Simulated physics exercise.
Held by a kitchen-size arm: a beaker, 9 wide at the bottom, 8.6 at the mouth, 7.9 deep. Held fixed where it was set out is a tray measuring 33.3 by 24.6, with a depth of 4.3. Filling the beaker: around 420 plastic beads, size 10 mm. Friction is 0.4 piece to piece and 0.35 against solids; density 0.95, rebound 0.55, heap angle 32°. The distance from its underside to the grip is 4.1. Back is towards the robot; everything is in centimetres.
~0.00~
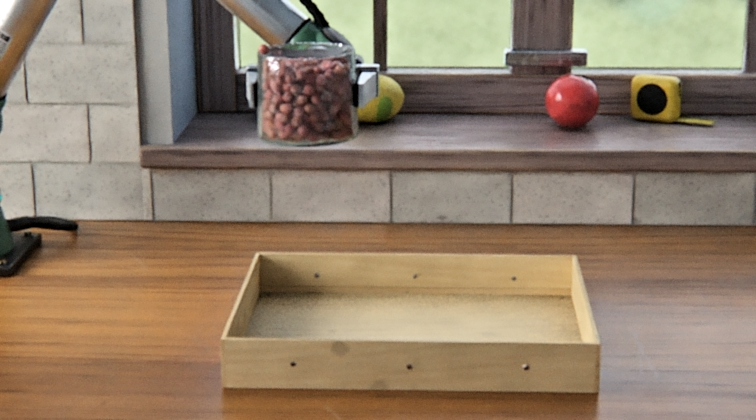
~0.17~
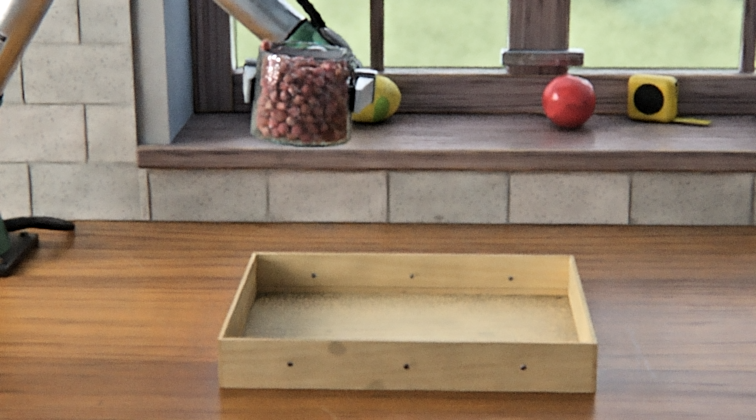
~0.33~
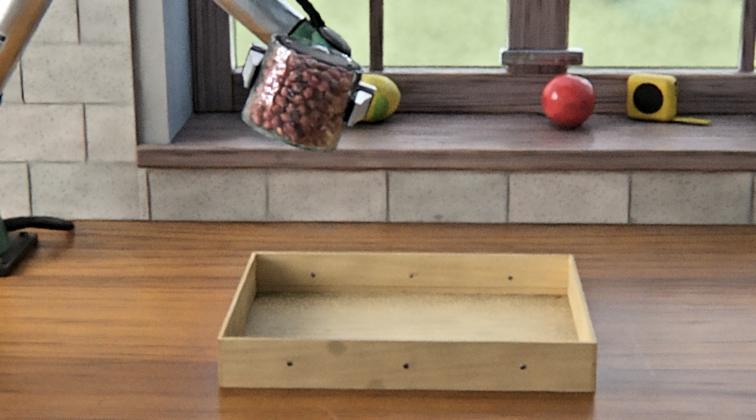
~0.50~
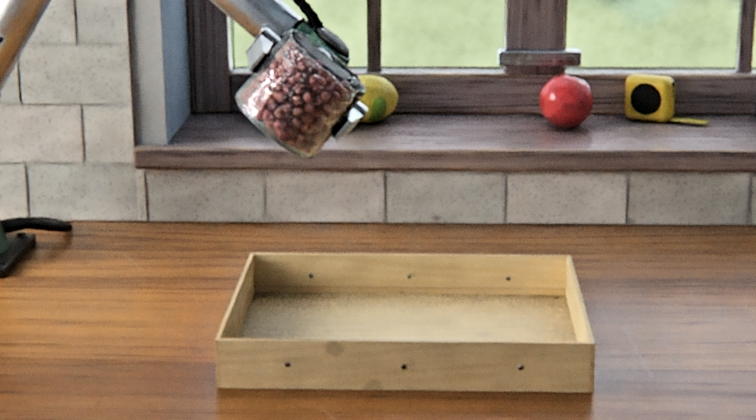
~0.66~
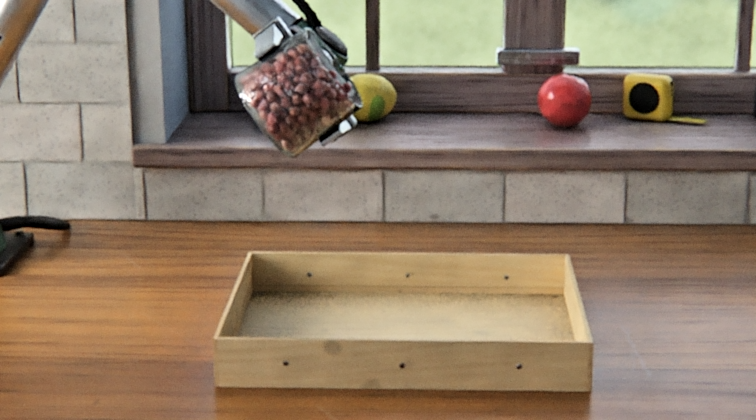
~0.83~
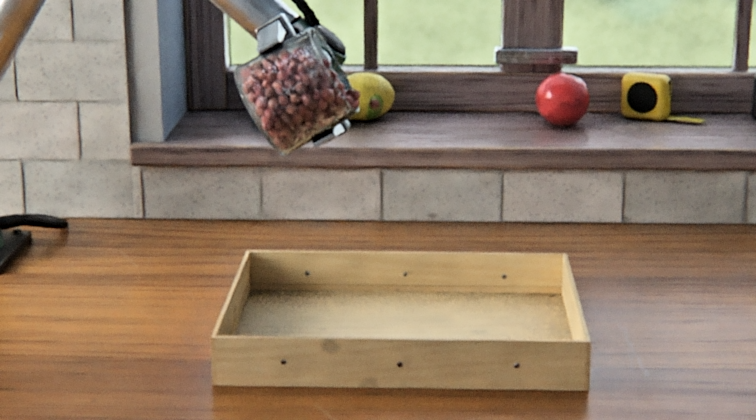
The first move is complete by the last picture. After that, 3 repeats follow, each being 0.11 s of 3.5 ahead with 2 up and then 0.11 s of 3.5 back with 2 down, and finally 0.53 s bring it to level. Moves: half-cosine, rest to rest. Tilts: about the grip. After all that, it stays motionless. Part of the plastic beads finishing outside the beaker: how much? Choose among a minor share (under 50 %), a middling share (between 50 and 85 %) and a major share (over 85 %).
A middling share.
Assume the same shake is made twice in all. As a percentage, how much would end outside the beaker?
That change gives some 55 percent.
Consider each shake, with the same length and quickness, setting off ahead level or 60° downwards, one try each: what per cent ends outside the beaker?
Try one gives about 50 in a hundred, try two about 15 in a hundred.
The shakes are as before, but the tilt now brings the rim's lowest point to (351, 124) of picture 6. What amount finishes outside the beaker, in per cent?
Somewhere around 90 %.
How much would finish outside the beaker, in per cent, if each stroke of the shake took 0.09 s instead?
I'd expect some 80 per cent.
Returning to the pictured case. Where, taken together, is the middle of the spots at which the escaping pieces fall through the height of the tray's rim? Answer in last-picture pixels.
Estimated centre around (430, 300) in pixels.
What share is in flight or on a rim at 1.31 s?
Logged share: Close to 17 per cent.
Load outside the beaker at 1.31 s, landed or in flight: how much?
Share gone: Around 50 %.
After 1.31 s, tilted 60° forward, highest piece 26 above the table; 205 in the beaker, 148 in the tray, 71 in flight or on a rim.
After 1.78 s, tilted 25° forward, highest piece 26 above the table; 265 in the tray, 153 in the beaker, 6 on the table or floor.
After 2.22 s, level, highest piece 25 above the table; 265 in the tray, 153 in the beaker, 6 on the table or floor.
After 3.27 s, level, highest piece 25 above the table; 265 in the tray, 153 in the beaker, 6 on the table or floor.
At rest, 265 in the tray, 153 in the beaker, 6 on the table or floor. That is 64 % outside the beaker.
